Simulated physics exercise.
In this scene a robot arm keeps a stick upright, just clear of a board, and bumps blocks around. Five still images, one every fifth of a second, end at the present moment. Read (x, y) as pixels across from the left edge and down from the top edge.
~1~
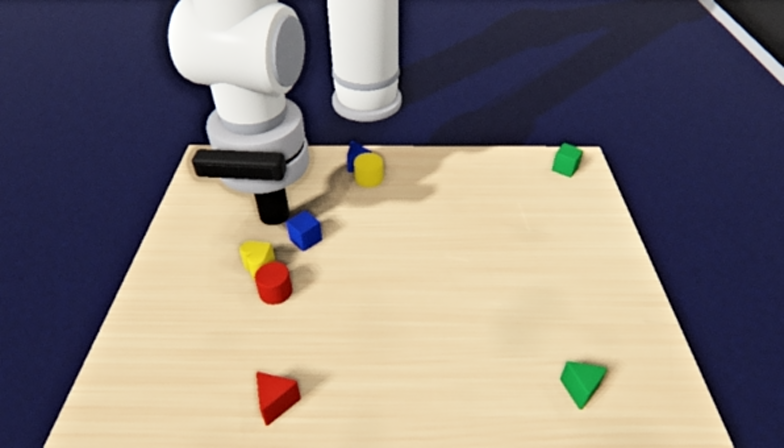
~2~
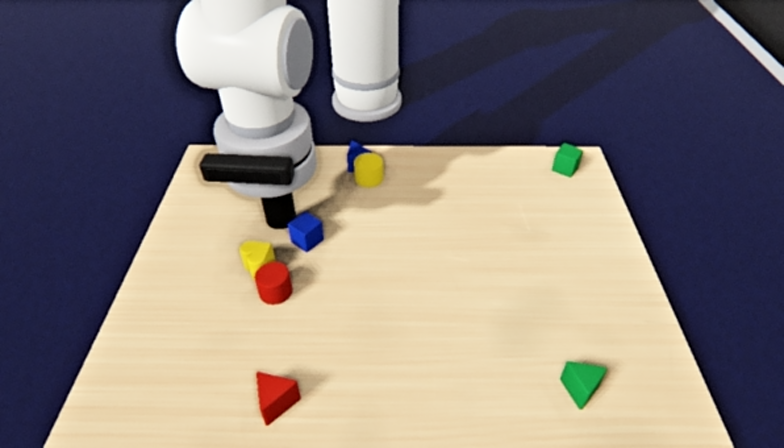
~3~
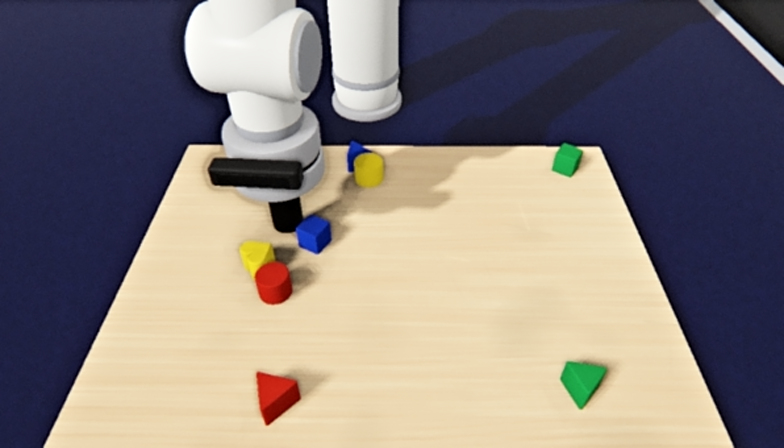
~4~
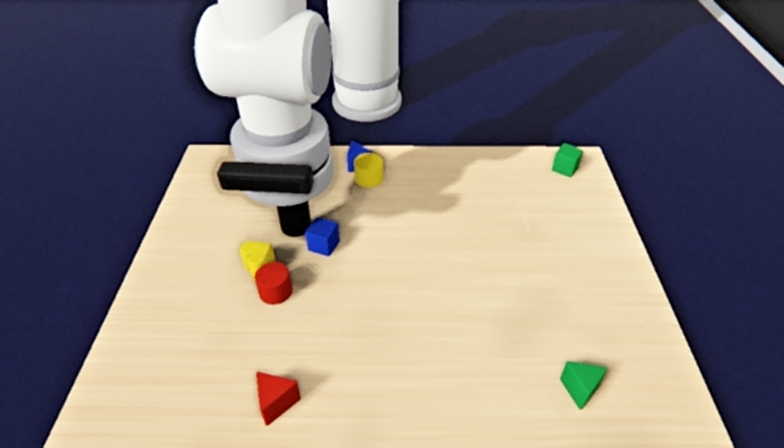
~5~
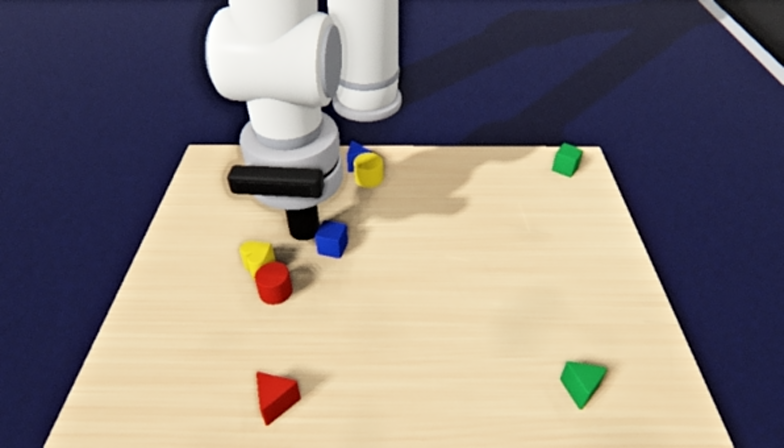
A white robot arm nudged a blue cube a short way to the right and slightly toward the viewer with its black tip, while the other colored blocks on the wooden board stayed still.
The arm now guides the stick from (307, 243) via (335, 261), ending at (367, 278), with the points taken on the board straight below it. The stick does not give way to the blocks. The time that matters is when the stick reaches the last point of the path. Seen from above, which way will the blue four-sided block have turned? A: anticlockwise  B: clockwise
That would be A.
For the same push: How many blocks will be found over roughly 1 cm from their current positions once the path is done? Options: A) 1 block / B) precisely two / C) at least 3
Correct choice: A.
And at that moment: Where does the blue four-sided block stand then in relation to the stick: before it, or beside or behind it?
The block gets away.
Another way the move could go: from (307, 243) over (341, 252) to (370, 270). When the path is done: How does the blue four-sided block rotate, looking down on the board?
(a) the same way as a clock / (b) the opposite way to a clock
b
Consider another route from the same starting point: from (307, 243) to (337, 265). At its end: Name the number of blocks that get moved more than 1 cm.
One moves.
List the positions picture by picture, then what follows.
The first picture shows stick tip at (275, 216); block tops, yellow heart-shaped block at (255, 250); blue four-sided block at (303, 221).
The second picture shows stick at (281, 219); blue four-sided block at (305, 222).
The third picture shows stick at (289, 223); blue four-sided block at (313, 225).
The fourth picture shows stick at (296, 227); blue four-sided block at (322, 227).
The fifth picture shows stick at (305, 230); yellow heart-shaped block at (255, 250); blue four-sided block at (331, 230).
The first path, step by step. Halfway along, stick at (334, 249); blue four-sided block at (363, 240), turned 35° anticlockwise.
At the end, stick at (367, 266); yellow heart-shaped block in place; blue four-sided block at (386, 243), turned 70° anticlockwise.
